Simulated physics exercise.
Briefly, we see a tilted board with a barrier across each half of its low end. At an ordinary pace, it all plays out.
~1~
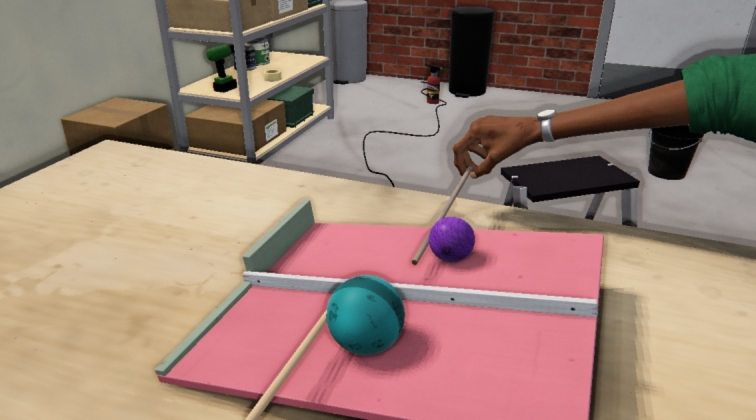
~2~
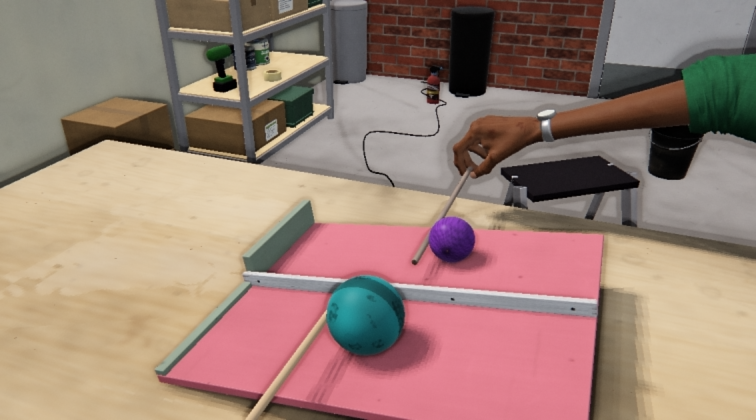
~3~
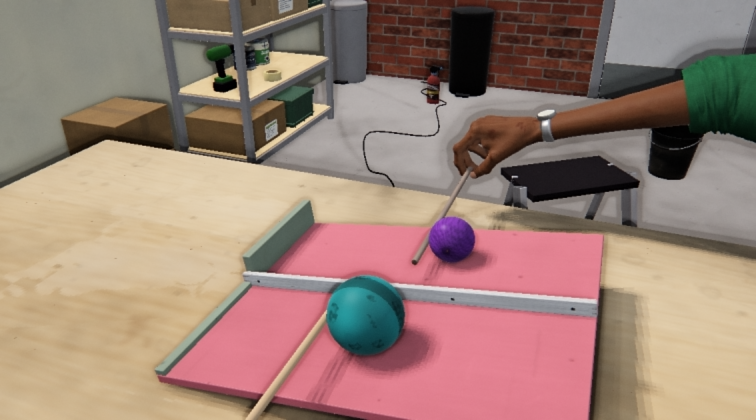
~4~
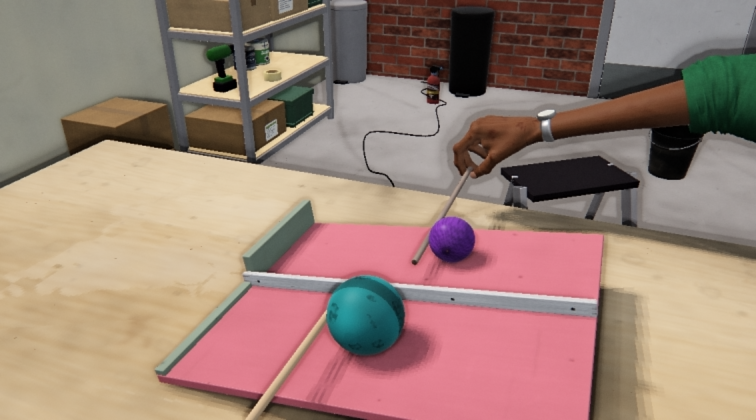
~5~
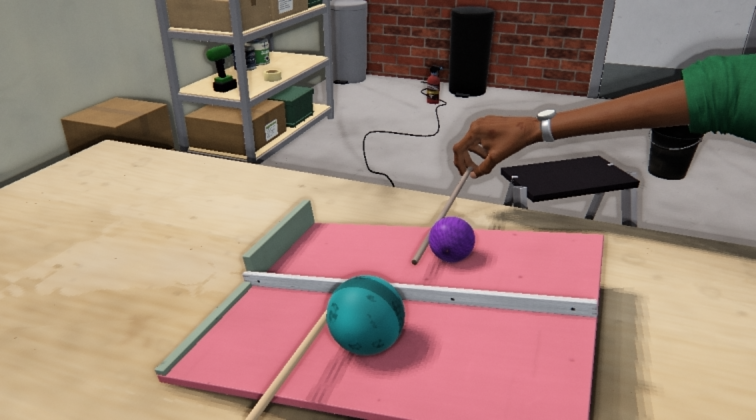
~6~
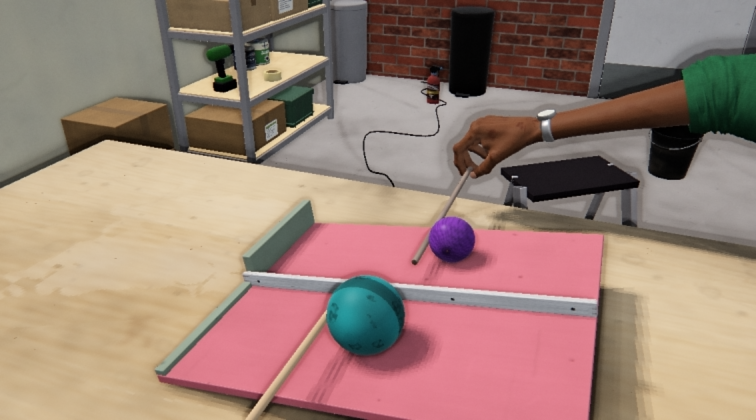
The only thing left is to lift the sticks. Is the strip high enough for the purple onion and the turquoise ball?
The purple onion stays put, the turquoise ball falls off.
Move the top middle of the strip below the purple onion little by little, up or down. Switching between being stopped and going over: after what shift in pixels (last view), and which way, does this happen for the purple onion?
That's a shift of close to 16 pixels downward.
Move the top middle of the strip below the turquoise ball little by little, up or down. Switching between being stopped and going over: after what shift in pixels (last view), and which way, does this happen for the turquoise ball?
You'd need to go up by roughly 4 pixels to hit the edge.
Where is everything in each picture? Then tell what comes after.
Held back by the sticks; purple onion (452, 239); turquoise ball (365, 315); board (399, 288), in the first picture.
Held back by the sticks; turquoise ball (365, 315); board (399, 288), in the second picture.
Held back by the sticks; purple onion (452, 239); board (399, 288), in the third picture.
Held back by the sticks; turquoise ball (365, 315); board (399, 288), in the fourth picture.
Held back by the sticks; purple onion (452, 239); board (399, 288), in the fifth picture.
Held back by the sticks; purple onion (452, 239); turquoise ball (365, 315); board (399, 288), in the sixth picture.
Then, 0.68 s later than the last frame, purple onion rolling on the board near (323, 234); turquoise ball rolling on the board near (216, 297).
When it is over, the purple onion is held by the strip, near (302, 233); the turquoise ball goes over the end.
